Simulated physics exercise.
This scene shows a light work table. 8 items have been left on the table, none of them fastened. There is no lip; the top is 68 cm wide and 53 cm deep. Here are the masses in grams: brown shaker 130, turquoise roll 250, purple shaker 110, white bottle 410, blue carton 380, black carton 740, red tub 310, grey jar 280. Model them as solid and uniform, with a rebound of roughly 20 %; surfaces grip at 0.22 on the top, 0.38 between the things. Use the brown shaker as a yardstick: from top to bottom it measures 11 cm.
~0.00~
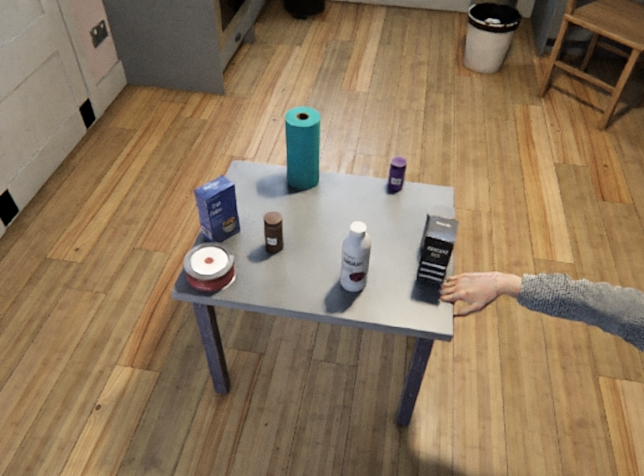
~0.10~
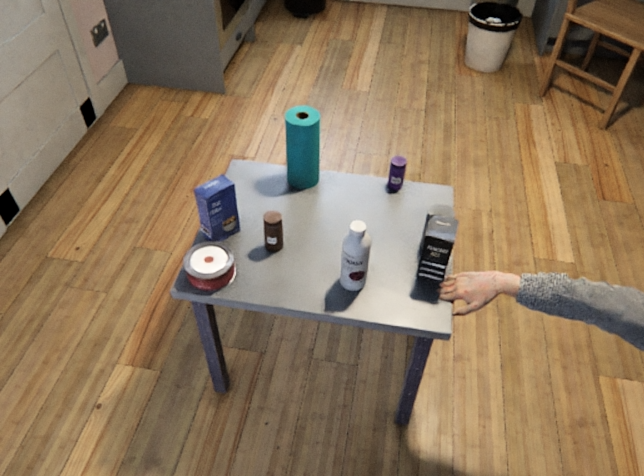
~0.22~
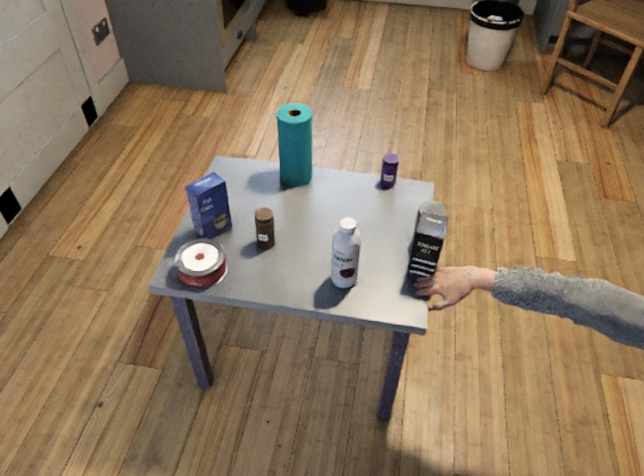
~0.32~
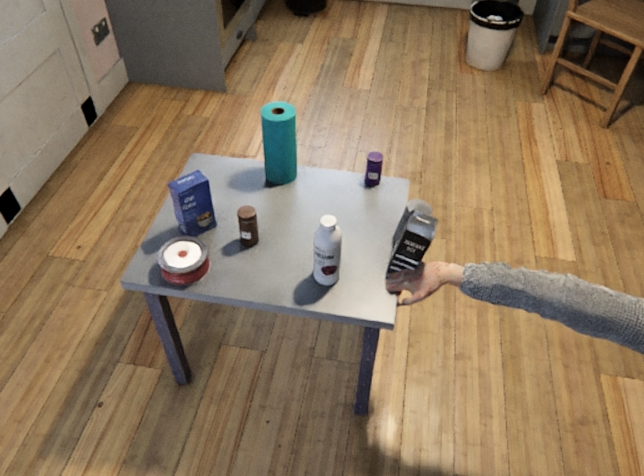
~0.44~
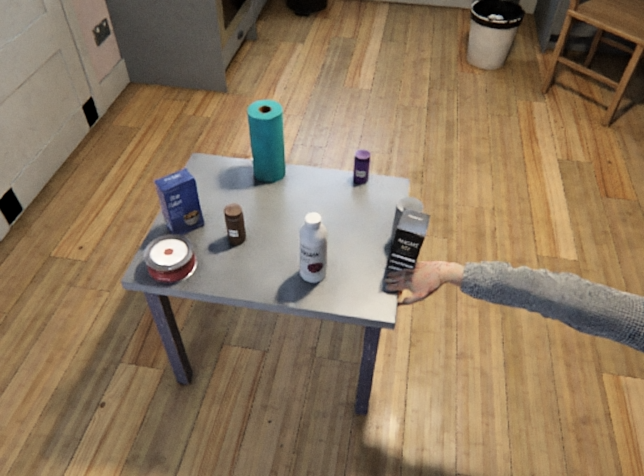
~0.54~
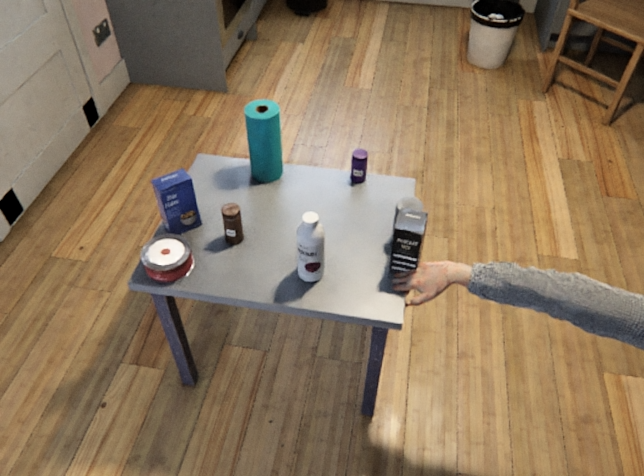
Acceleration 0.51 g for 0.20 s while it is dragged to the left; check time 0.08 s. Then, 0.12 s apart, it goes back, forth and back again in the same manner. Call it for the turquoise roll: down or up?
Up.
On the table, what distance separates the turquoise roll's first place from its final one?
I'd put it at about 8 centimetres.
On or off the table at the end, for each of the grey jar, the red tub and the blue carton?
Outcome: The grey jar departs its support; the red tub departs its support; the blue carton departs its support.
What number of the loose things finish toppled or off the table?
So, 4 in all.
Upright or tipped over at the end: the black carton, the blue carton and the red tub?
In the last frame the black carton does not stay up, the blue carton does not stay up and the red tub does not stay up.
After 1.04 s, table along by 8 cm; blue carton, black carton and grey jar now off the table.
After 1.44 s, table along by 6 cm; red tub now off the table; turquoise roll slid 8 cm near (258, 141); purple shaker slid 8 cm.
At rest (2.2 s), off the table and tipped over, blue carton, black carton, red tub and grey jar; not toppled but over 5 cm from the start, brown shaker, turquoise roll, purple shaker and white bottle. Seen from the same camera at the end, turquoise roll near (278, 144).
